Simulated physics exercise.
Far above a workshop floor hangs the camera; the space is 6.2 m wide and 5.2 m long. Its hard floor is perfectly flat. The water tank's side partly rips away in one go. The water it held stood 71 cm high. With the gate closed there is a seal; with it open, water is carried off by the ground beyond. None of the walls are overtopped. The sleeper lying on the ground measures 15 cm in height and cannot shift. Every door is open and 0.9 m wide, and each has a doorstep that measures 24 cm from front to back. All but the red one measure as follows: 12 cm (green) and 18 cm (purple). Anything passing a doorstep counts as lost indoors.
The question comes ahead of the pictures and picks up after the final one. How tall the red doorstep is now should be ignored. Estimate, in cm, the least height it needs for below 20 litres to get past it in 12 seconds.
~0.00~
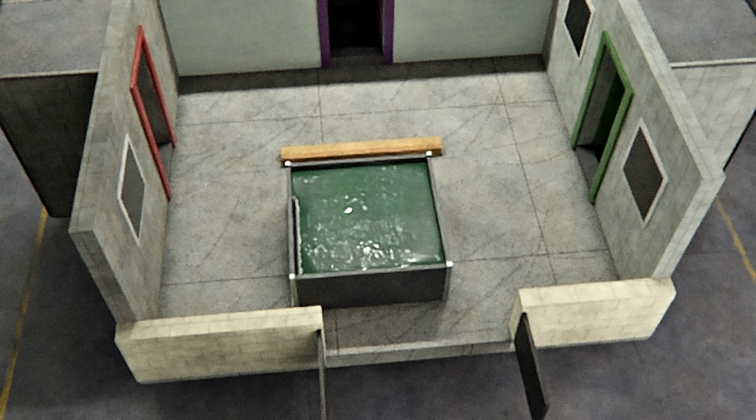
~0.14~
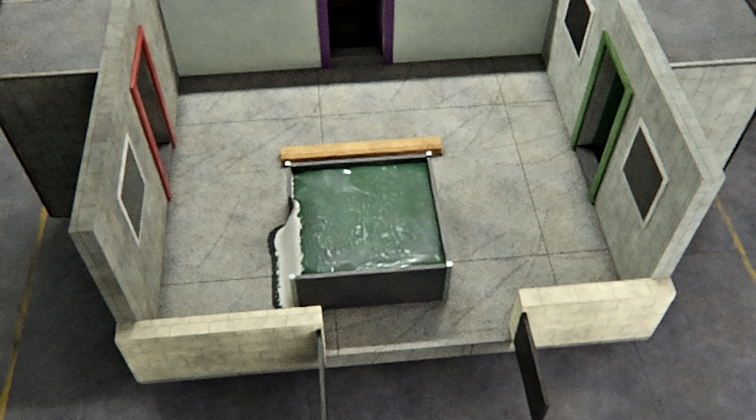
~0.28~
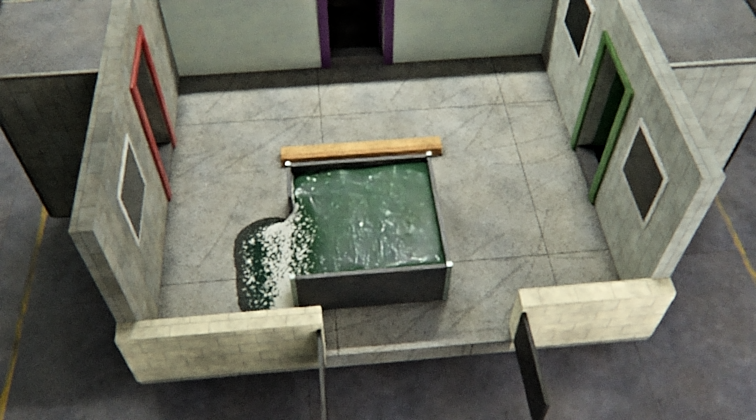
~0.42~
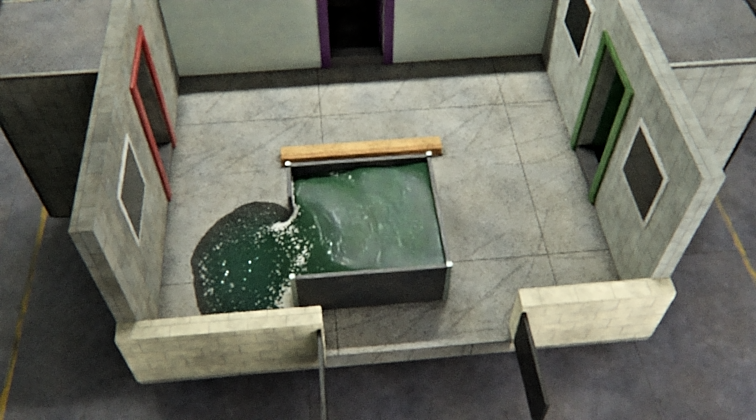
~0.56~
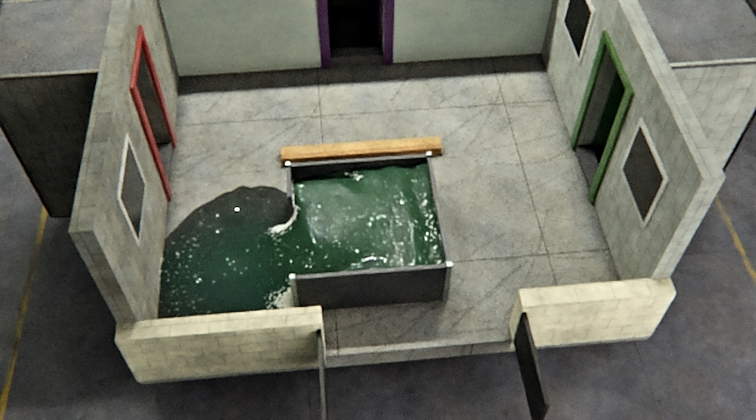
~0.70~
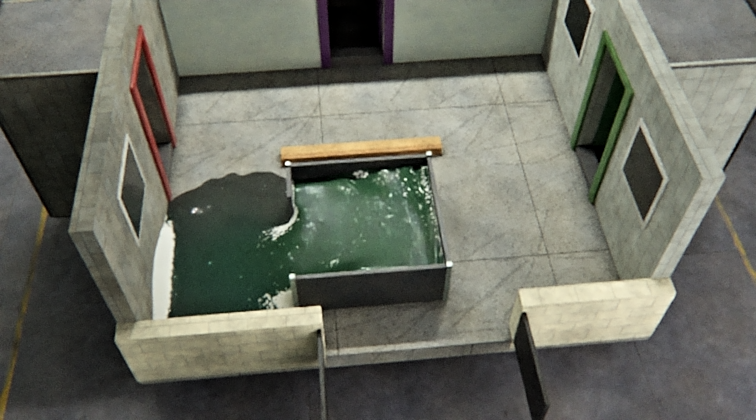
Roughly 9.5 centimetres.
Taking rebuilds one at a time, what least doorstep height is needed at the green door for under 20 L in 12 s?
For green, a step near 6.5 cm.
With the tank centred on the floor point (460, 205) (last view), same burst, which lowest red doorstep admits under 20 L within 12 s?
Then it needs to be around 20 cm high.
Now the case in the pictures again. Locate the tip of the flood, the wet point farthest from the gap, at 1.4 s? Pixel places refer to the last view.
Lab note: Front tip approx. at (176, 128).
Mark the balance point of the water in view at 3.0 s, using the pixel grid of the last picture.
Look at about (274, 236) in the last view.
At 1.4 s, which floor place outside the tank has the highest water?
Around pixel (156, 353).
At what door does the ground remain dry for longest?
Door: Green.
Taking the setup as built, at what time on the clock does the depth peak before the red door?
Peak time: Around 2.4 s.
After 1.4 s water covers 15 % of the floor, deepest (58 cm) near (156, 353); 13 cm at the red door, 0 litres in over its 15 cm doorstep.
After 3.0 s water covers 40 % of the floor, deepest (32 cm) near (180, 82); 14 cm at the red door, 1 litre in over its 15 cm doorstep.
After 12.0 s water covers 95 % of the floor, deepest (12 cm) near (587, 316); 6 cm at the red door, 1 litre in over its 15 cm doorstep.
At the red door as built, the water arrived by 1.0 s and peaked near 15 cm at 2.4 s.
Run again over the same 12 s with other heights there, 43 litres in over 7.5 cm, 13 litres over 10.5 cm. The limit of 20 litres is kept from about 9.5 cm up.
